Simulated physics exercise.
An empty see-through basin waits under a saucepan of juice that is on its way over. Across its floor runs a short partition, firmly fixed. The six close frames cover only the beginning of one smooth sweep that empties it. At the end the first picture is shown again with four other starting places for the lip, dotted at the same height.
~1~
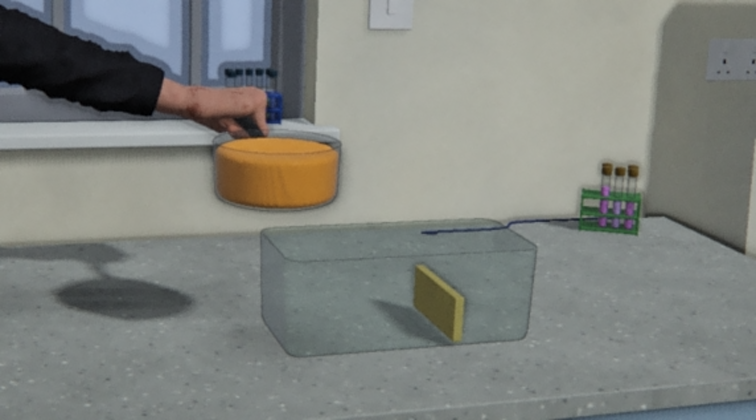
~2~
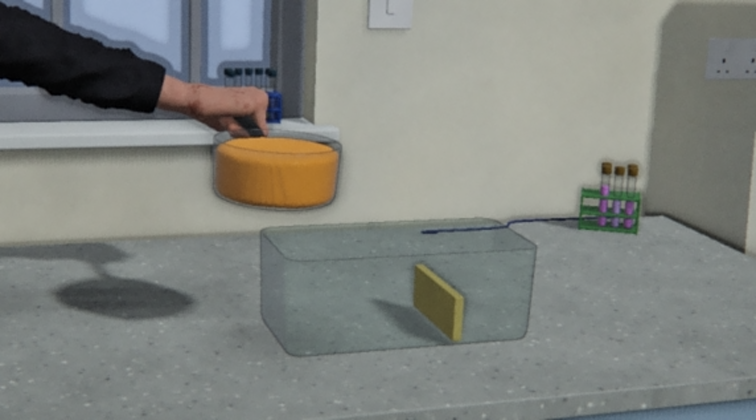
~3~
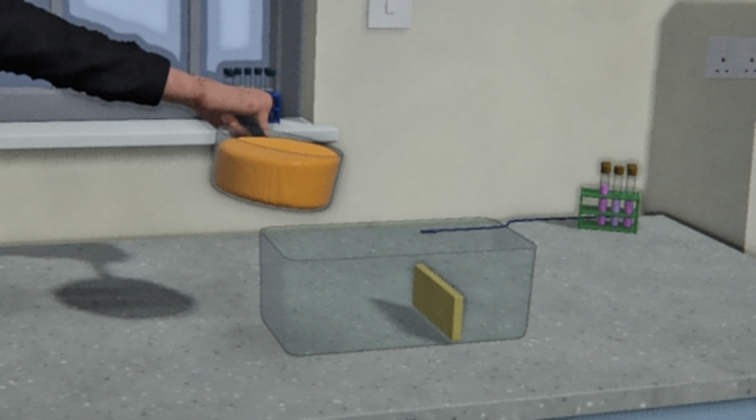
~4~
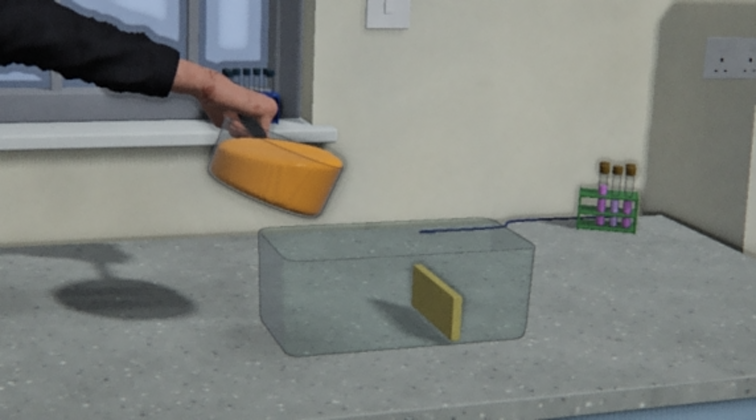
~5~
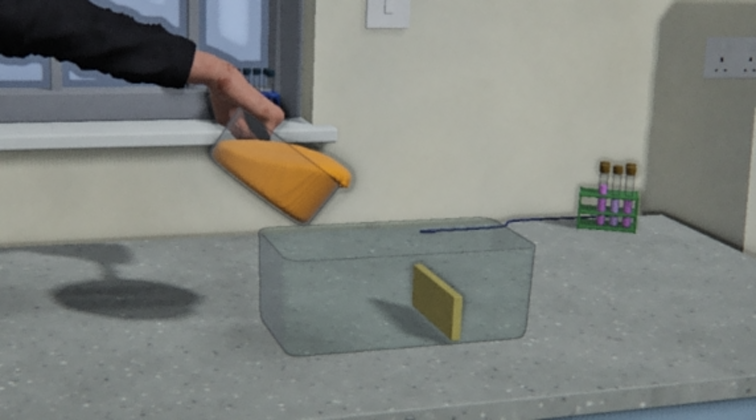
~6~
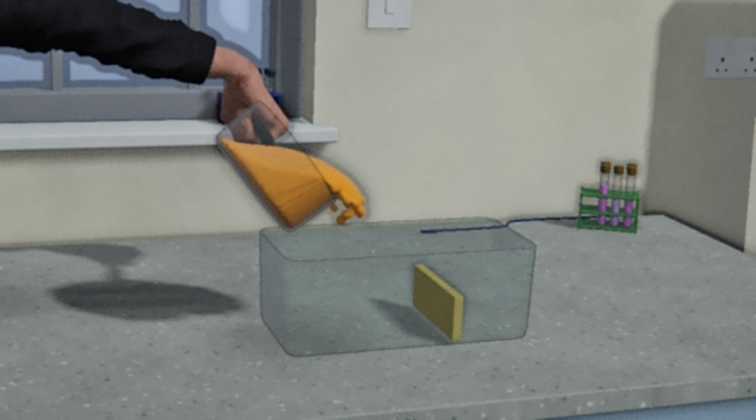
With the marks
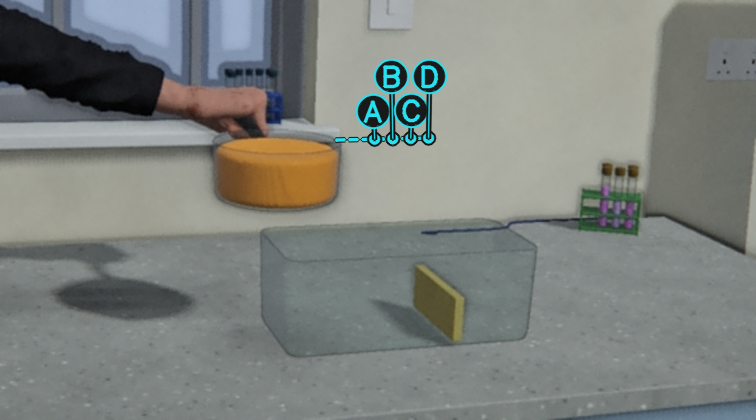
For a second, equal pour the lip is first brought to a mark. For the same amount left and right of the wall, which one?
Go for D.
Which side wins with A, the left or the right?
The left side.
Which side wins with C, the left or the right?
The left side.
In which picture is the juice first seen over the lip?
In picture 4.
On the marked copy, A at (374, 139); B at (392, 138); C at (410, 138); D at (428, 138).
For spot A, about 85 % ends left of the wall and 8 % right of it; 7 % is lost outside.
For spot B, about 82 % ends left of the wall and 10 % right of it; 8 % is lost outside.
For spot C, about 69 % ends left of the wall and 26 % right of it; 5 % is lost outside.
For spot D, about 49 % ends left of the wall and 49 % right of it; 3 % is lost outside.
